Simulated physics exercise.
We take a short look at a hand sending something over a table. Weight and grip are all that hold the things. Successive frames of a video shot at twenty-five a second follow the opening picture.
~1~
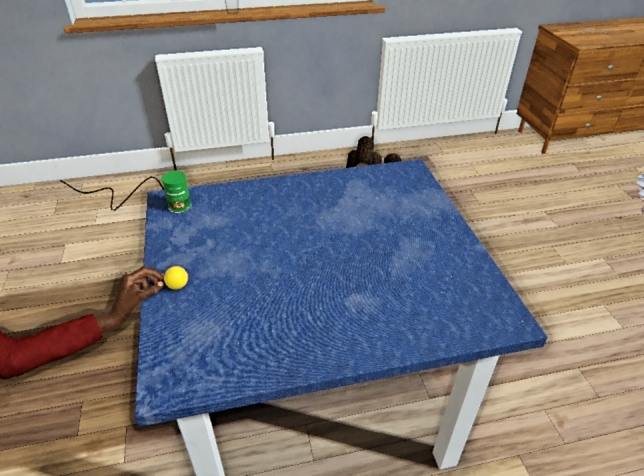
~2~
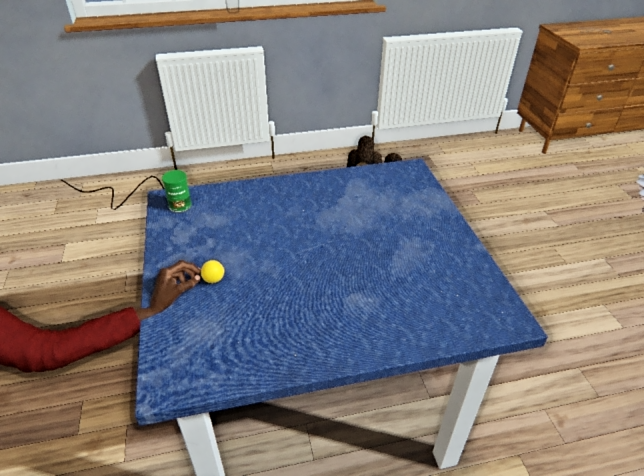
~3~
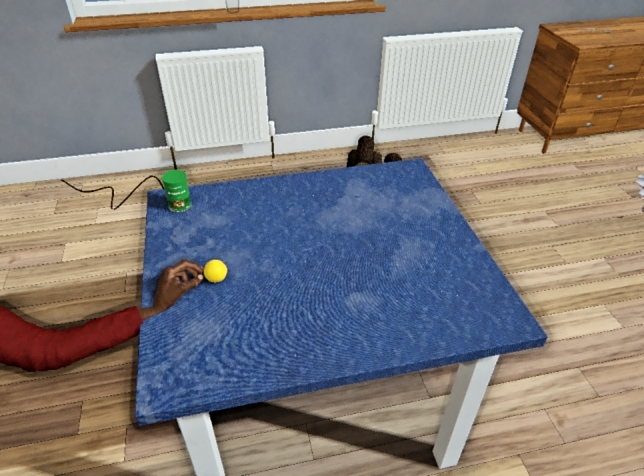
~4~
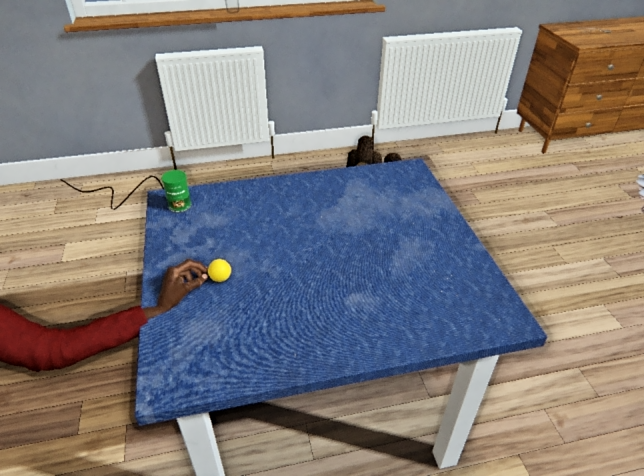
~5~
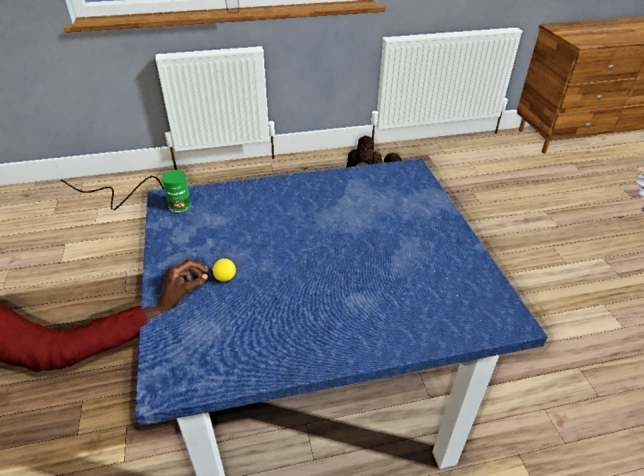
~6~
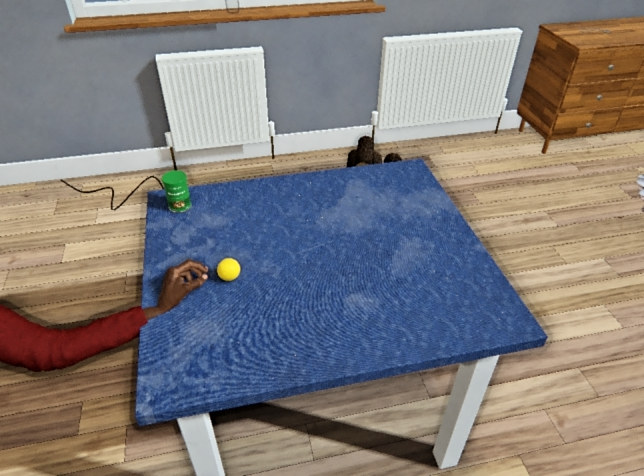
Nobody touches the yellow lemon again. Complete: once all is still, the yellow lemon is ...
On the table.
Then, 0.20 s on from there, yellow lemon shifted about its own width near (247, 267).
Then, 0.40 s on from there, yellow lemon shifted well along near (260, 265).
In the end, moved from the start, yellow lemon. At the end, from the last picture's camera, yellow lemon near (268, 264).
